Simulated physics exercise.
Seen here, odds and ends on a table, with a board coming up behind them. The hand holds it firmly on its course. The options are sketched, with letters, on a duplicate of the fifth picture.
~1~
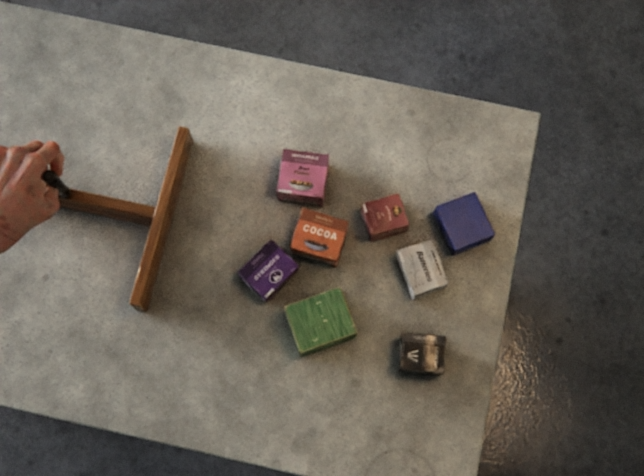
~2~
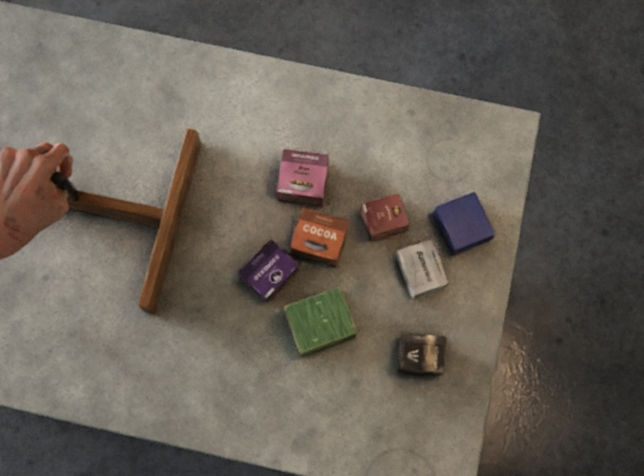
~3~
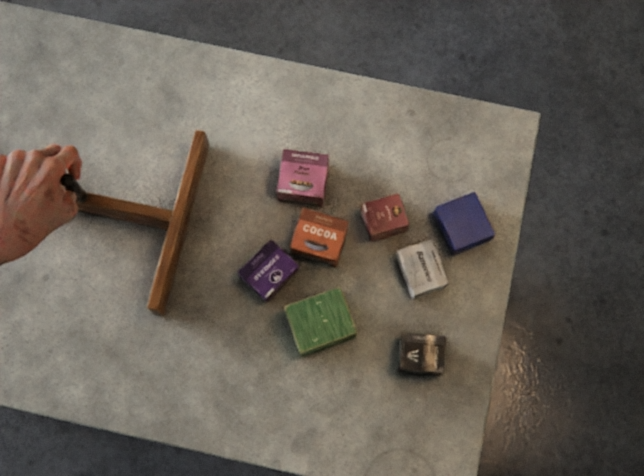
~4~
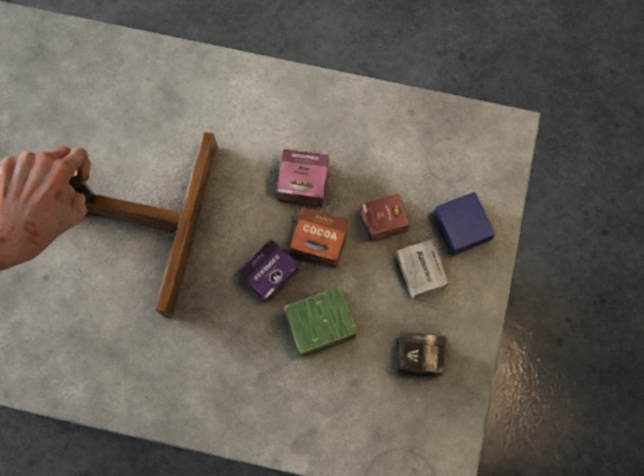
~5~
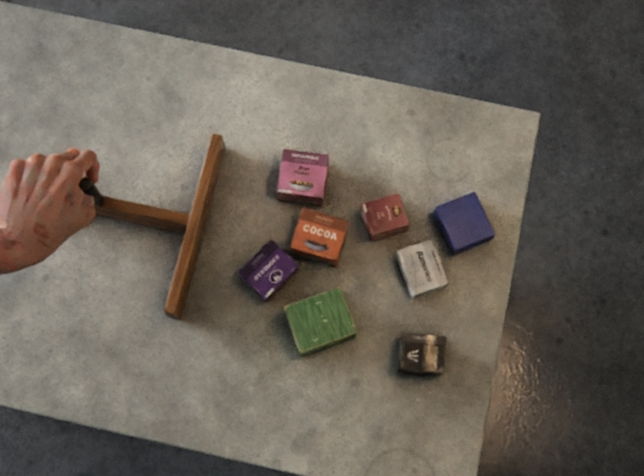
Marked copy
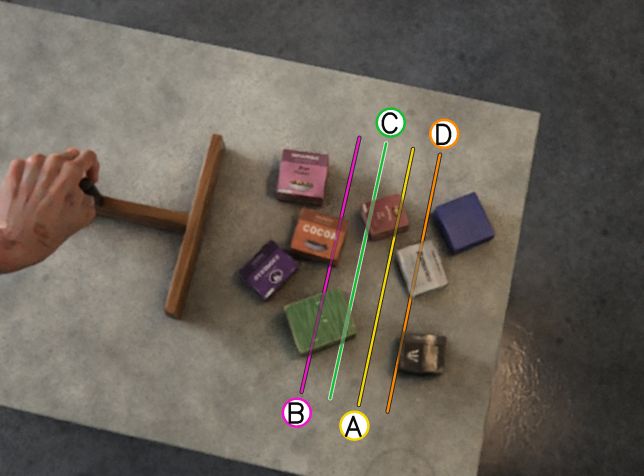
On a grey tabletop, a hand holding a wooden T-shaped board slides it slowly a short way right toward a scattered group of small coloured boxes and blocks, which stay still, with a gap remaining between them and the board.
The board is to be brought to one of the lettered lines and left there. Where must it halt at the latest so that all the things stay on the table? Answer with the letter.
Line A.
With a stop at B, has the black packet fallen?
No.
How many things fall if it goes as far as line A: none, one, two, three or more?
By then, none.
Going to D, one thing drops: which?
The blue block.
On the marked copy, A at (387, 272); B at (331, 260); C at (359, 266); D at (415, 279).
Taking A. A third of the way, board (262, 236); pink packet (310, 179); purple box (285, 274).
Two thirds of the way, board (331, 251); red box (418, 229); pink packet (376, 193).
When it is over, board (384, 263); blue block (510, 234); black packet (453, 363); nothing has fallen.
As for the rest, B is safe but short; C is safe but short; D drops the blue block.
